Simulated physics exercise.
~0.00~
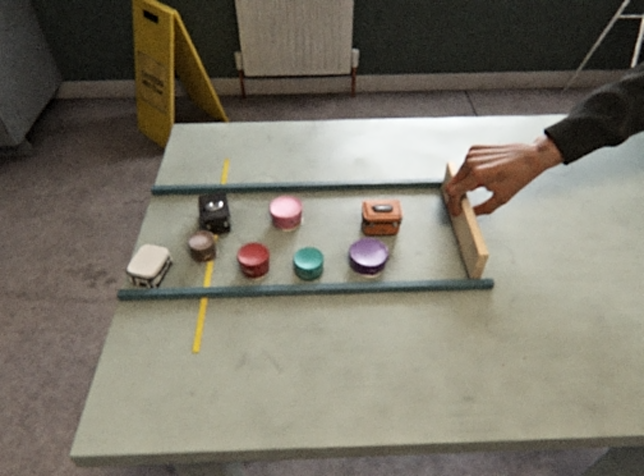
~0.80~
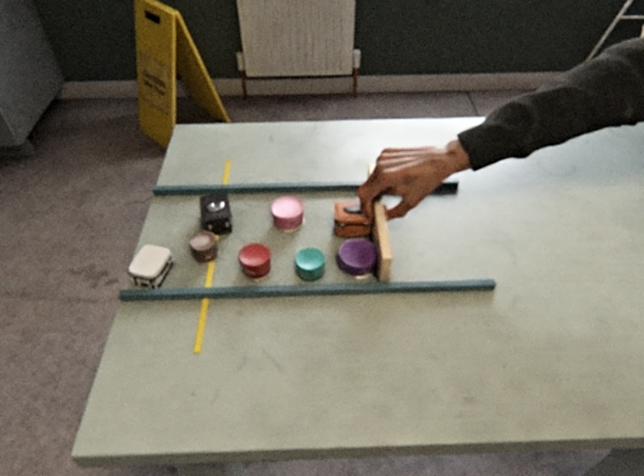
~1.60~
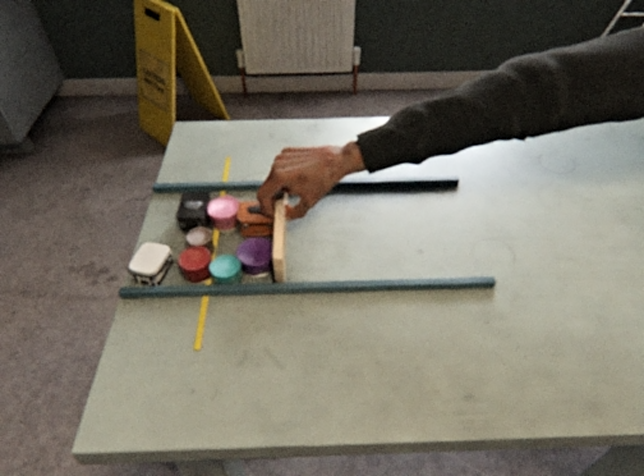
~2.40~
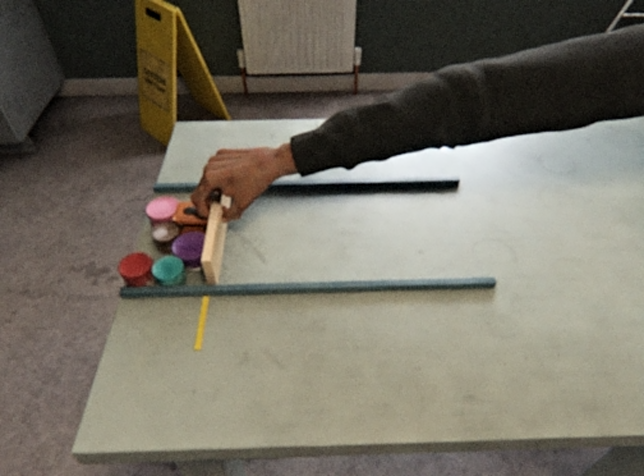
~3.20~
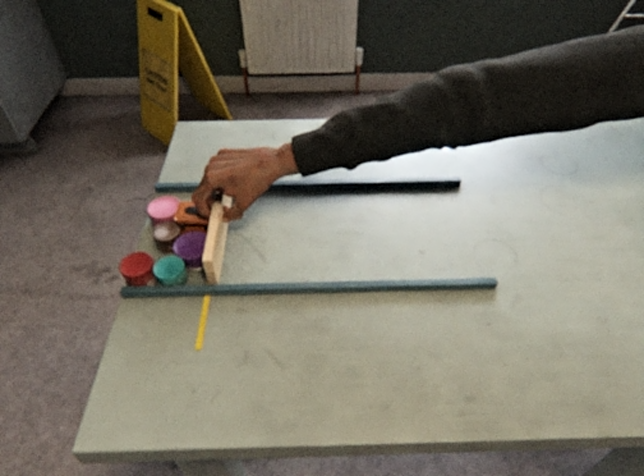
A hand slides a board left between rails, pushing two cases off the table's edge.
